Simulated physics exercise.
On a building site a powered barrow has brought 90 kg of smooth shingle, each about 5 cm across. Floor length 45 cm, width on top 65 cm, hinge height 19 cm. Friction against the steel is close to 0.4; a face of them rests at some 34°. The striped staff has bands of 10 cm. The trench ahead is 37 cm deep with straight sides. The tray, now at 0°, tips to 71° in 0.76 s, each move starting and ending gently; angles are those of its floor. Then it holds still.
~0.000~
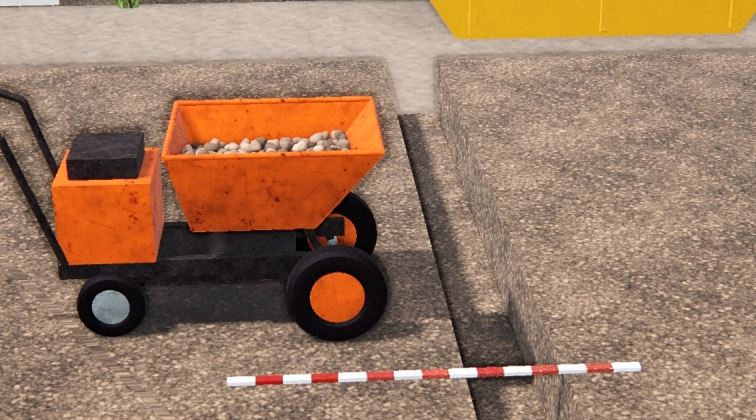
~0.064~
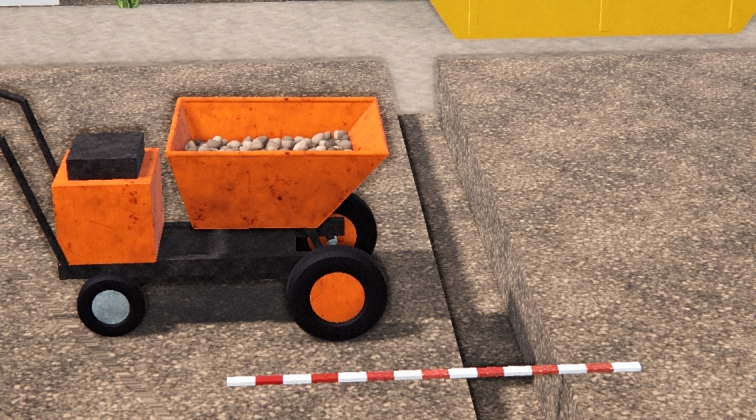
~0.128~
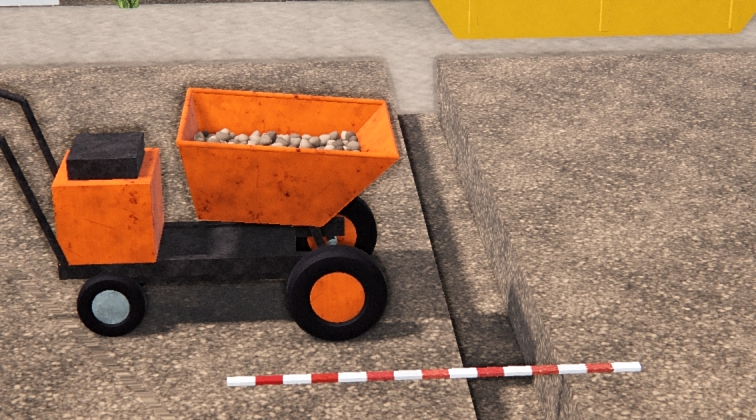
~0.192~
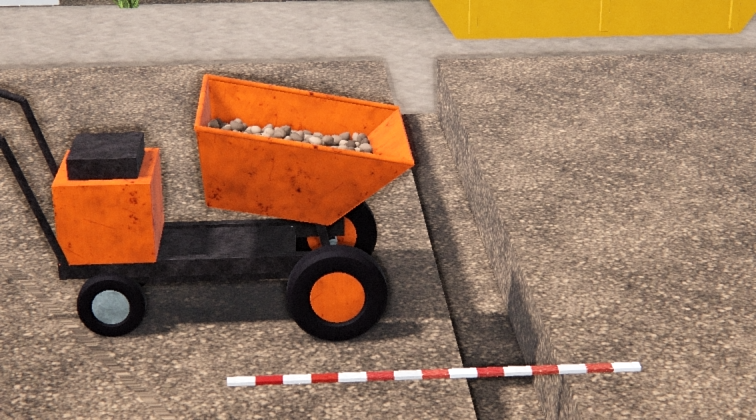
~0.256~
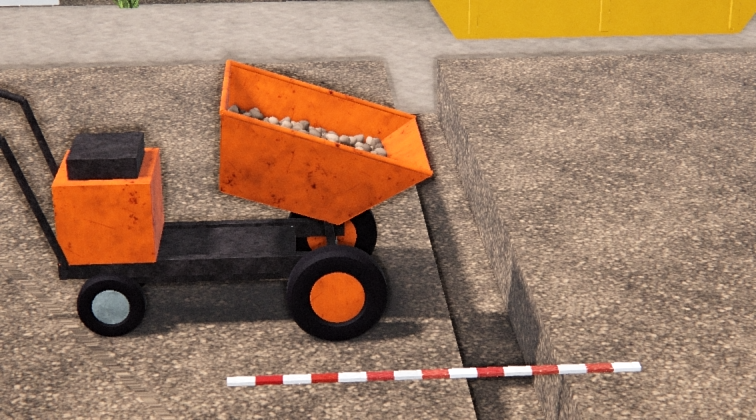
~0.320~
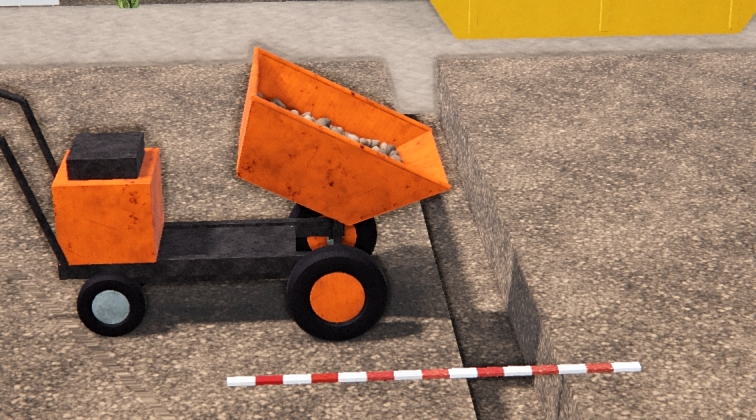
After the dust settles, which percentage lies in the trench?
About 42 per cent.
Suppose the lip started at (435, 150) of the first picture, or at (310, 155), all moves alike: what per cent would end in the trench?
Near 5 per cent from the first place, 100 from the second.
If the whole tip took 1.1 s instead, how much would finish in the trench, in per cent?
In that case some 55 per cent.
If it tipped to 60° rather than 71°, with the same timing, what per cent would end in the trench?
It would be near 60 per cent.
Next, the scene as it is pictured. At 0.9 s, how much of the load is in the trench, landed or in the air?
Some 15 per cent.
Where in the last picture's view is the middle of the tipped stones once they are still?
Around (561, 293).
After 0.6 s the floor is at 60°; 100 % in the tray; the foremost stones are at (467, 229).
After 0.9 s the floor is at 71°; 71 % in the tray, 17 % in the trench, 12 % past the trench; the foremost stones are at (576, 305).
After 1.2 s the floor is at 71°; 17 % in the tray, 28 % in the trench, 56 % past the trench; the foremost stones are at (747, 295).
After 3.2 s the floor is at 71°; 0 % in the tray, 42 % in the trench, 58 % past the trench; the foremost stones are past the picture's edge.
